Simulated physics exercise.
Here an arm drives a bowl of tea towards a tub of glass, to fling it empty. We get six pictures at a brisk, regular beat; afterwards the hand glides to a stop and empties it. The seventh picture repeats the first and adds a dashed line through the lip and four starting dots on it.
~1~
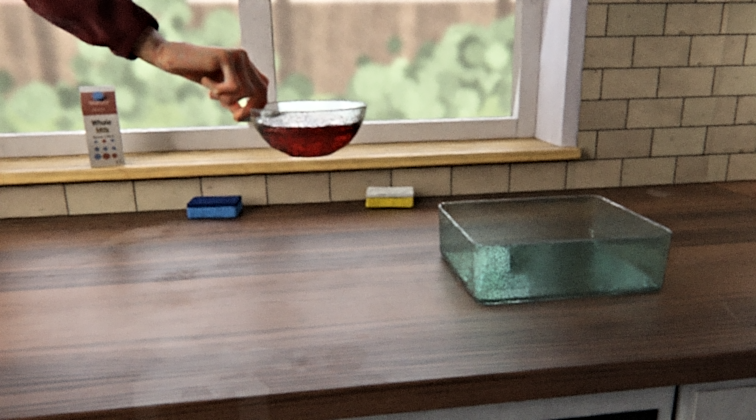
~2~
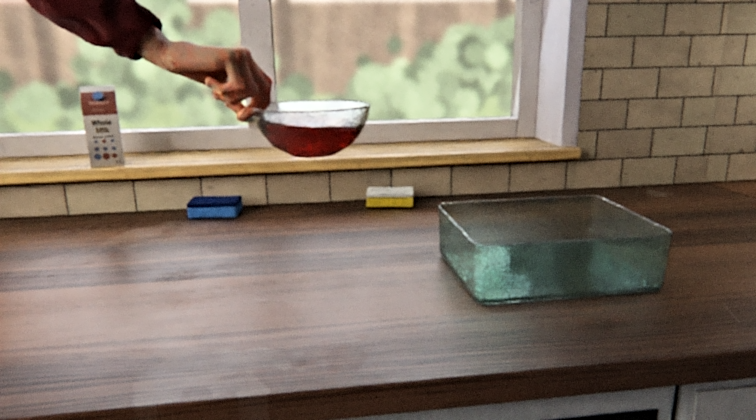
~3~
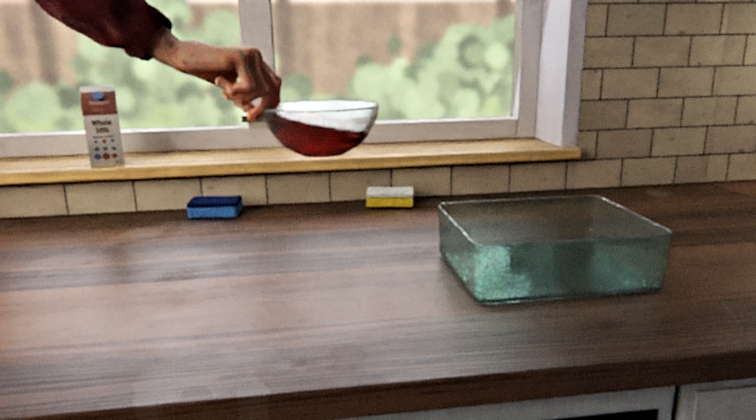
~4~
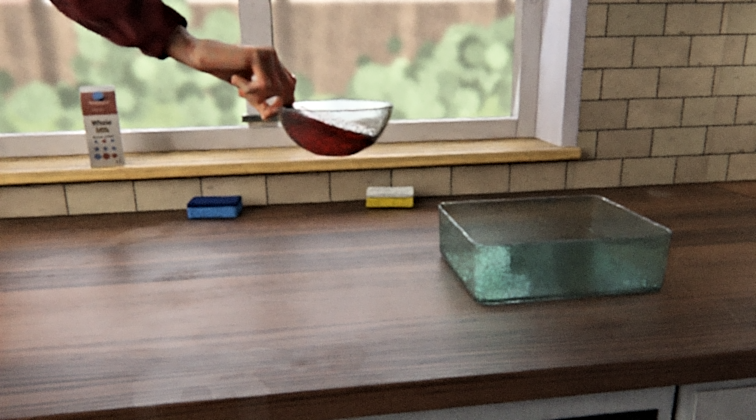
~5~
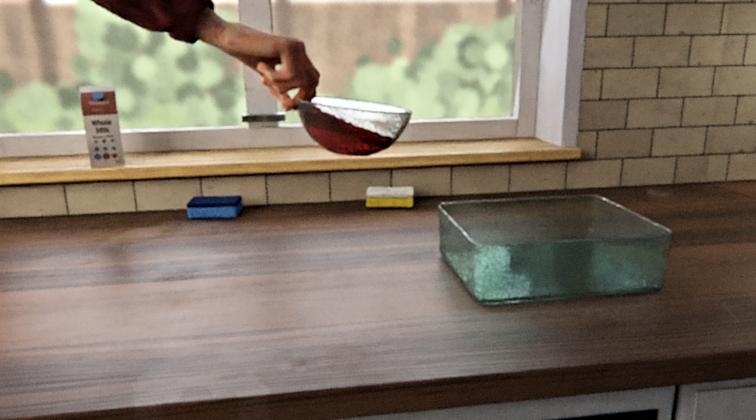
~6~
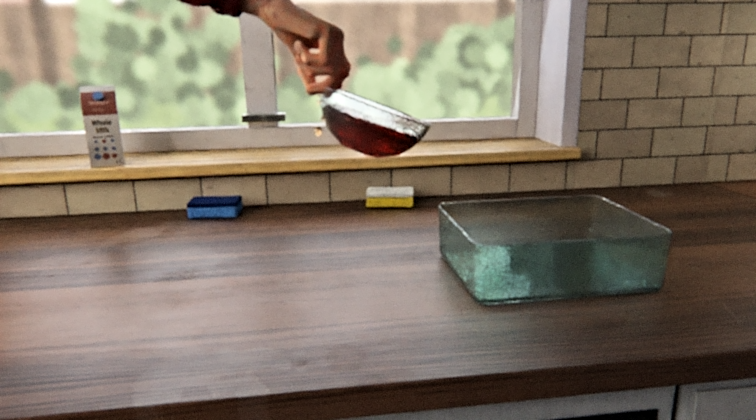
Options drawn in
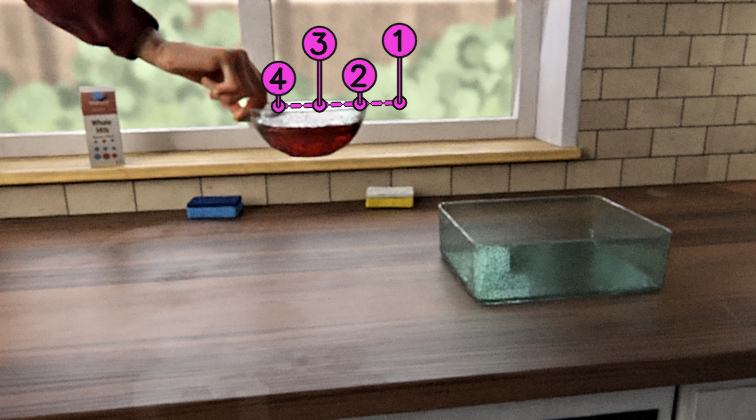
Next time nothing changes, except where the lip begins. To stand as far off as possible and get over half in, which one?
I would pick spot 3.
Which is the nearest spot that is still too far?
4 it is.
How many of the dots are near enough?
Three of the four.
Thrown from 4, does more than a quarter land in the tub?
No, it does not.
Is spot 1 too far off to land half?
No.
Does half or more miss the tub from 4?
Yes, that goes wrong.
On the marked copy, 1 at (399, 102); 2 at (359, 103); 3 at (319, 105); 4 at (278, 106).
With 1, about 75 % lands in the tub, 3 % falls short and 22 % goes beside or beyond.
With 2, about 82 % lands in the tub, 4 % falls short and 14 % goes beside or beyond.
With 3, about 67 % lands in the tub, 22 % falls short and 10 % goes beside or beyond.
With 4, about 19 % lands in the tub, 78 % falls short and 3 % goes beside or beyond.
